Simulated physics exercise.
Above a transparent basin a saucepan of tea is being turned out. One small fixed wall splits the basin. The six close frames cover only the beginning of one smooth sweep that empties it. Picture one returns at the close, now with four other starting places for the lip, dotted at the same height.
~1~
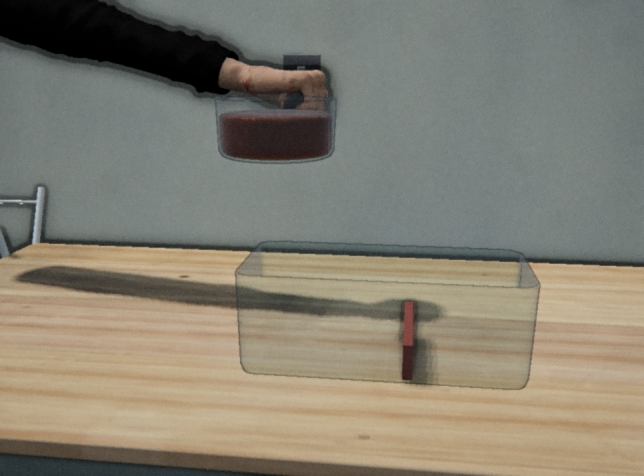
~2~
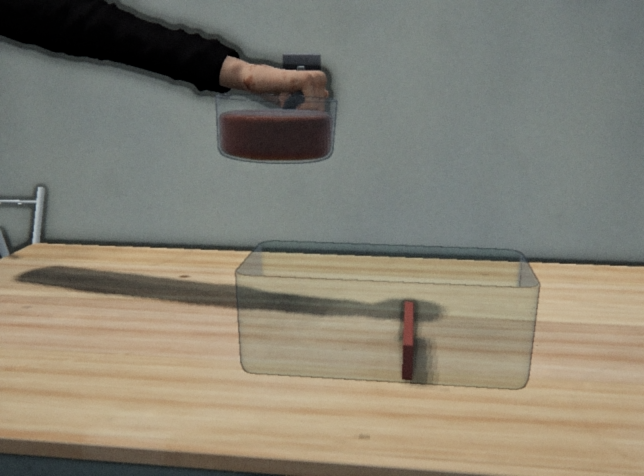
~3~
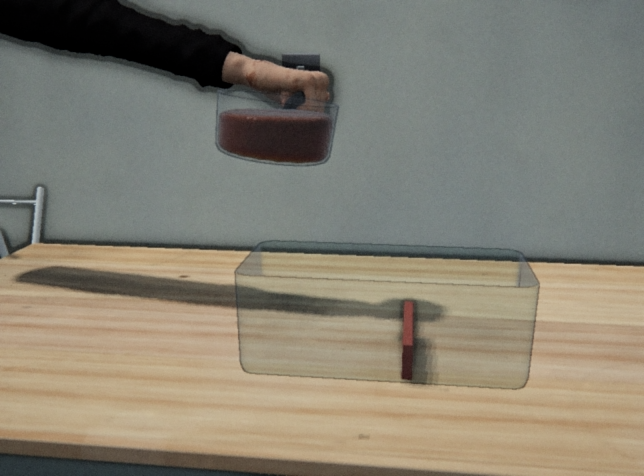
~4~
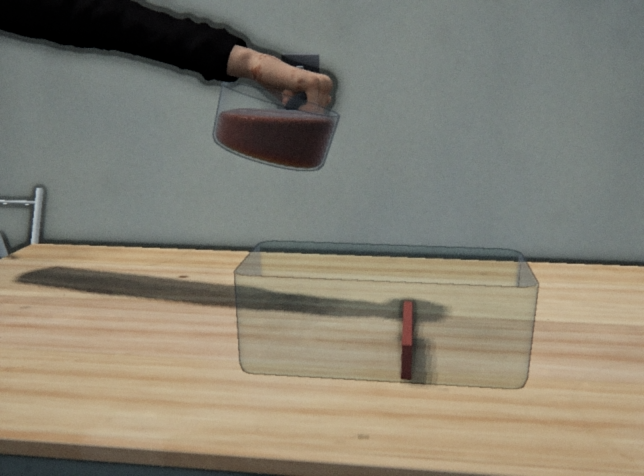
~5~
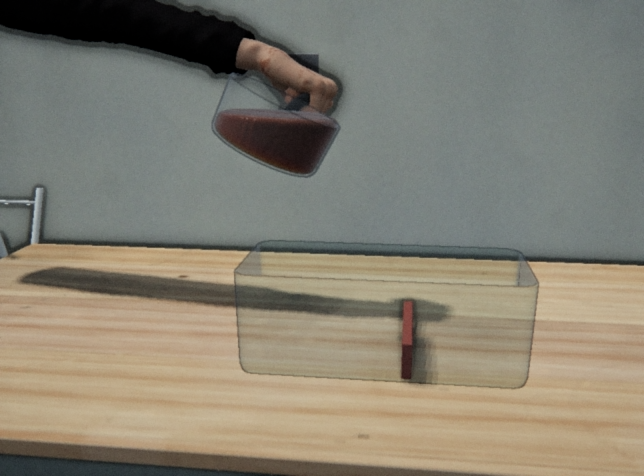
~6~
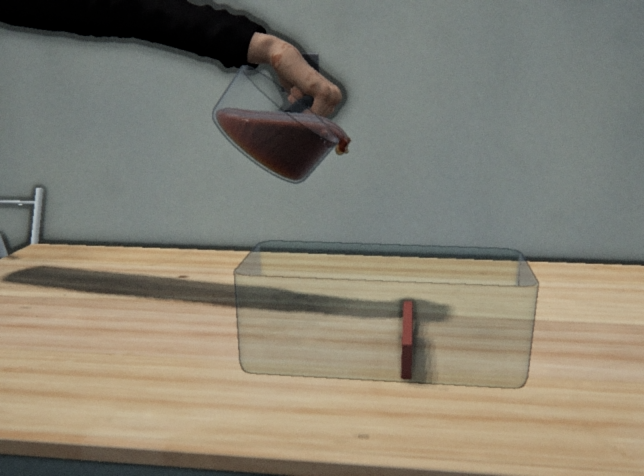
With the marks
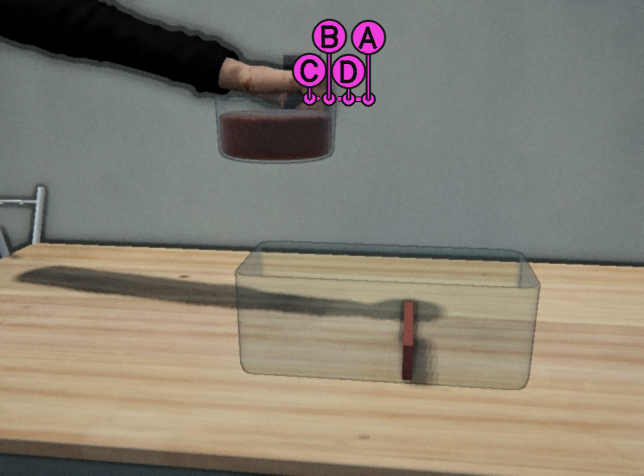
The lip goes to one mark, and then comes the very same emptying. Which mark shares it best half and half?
The answer is spot A.
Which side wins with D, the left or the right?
More ends on the left.
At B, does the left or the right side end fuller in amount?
The left one.
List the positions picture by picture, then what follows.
Upright, lip at (334, 98); basin from (241, 370) to (528, 387); top of the wall at (409, 322); nothing has left yet, in the first frame.
Upright, lip at (334, 100); nothing has left yet, in the second frame.
Tipped about 7°, lip at (336, 105); nothing has left yet, in the third frame.
Tipped about 15°, lip at (337, 115); nothing has left yet, in the fourth frame.
Tipped about 26°, lip at (338, 127); tea is over the lip, down to (338, 127), in the fifth frame.
Tipped about 38°, lip at (336, 141); tea is over the lip, down to (346, 151), in the sixth frame.
In magenta, A at (368, 99); B at (329, 98); C at (309, 98); D at (348, 99).
With A, about 46 % ends left of the wall and 53 % right of it.
With B, about 92 % ends left of the wall and 6 % right of it.
With C, about 90 % ends left of the wall and 8 % right of it.
With D, about 69 % ends left of the wall and 29 % right of it.
